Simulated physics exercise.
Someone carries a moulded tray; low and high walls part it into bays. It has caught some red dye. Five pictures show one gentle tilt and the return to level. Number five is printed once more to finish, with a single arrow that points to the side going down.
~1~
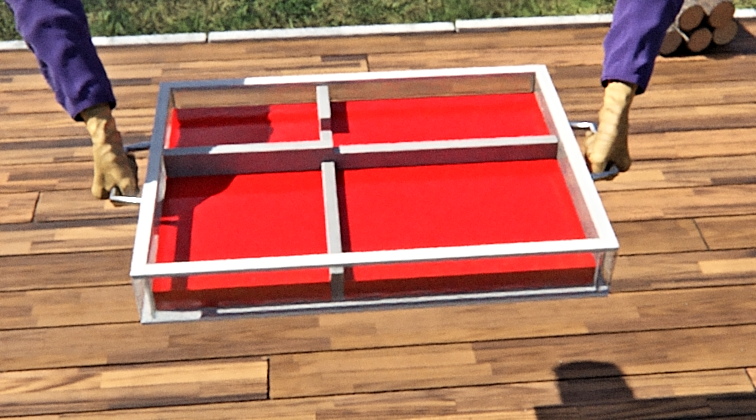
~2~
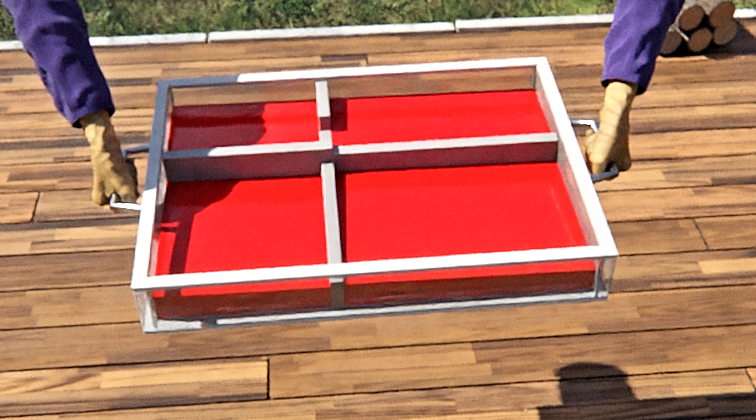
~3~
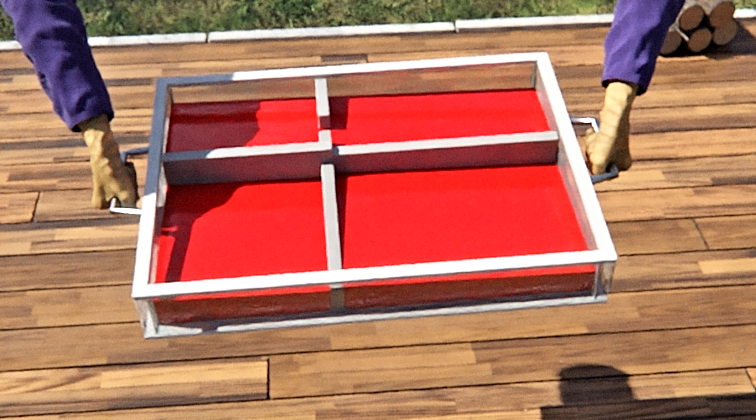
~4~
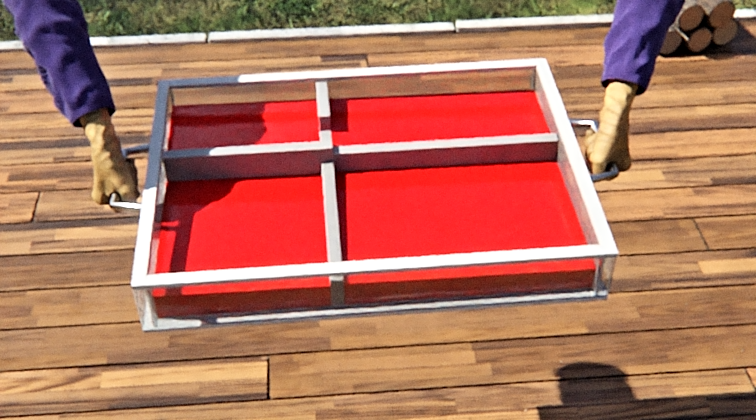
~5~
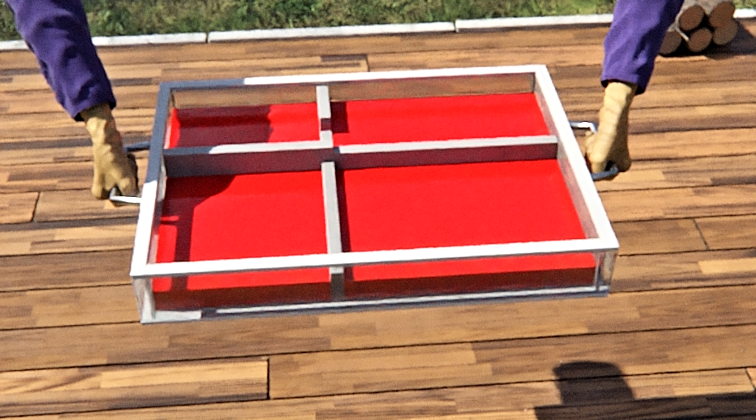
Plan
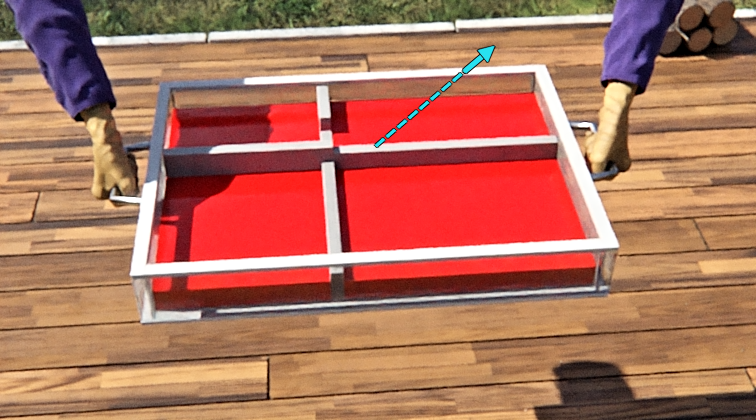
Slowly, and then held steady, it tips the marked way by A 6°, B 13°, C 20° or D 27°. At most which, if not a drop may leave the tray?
Take A.
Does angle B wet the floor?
Yes, that goes wrong.
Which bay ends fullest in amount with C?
It is the back right one.
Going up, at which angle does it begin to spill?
Angle B.
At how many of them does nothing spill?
One of the four.
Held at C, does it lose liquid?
Yes, that goes wrong.
The arrow ends at (489, 49).
With A, nothing spills; the front right bay holds the most.
With B, about 19 % goes over the rim.
With C, about 57 % goes over the rim.
With D, about 77 % goes over the rim.
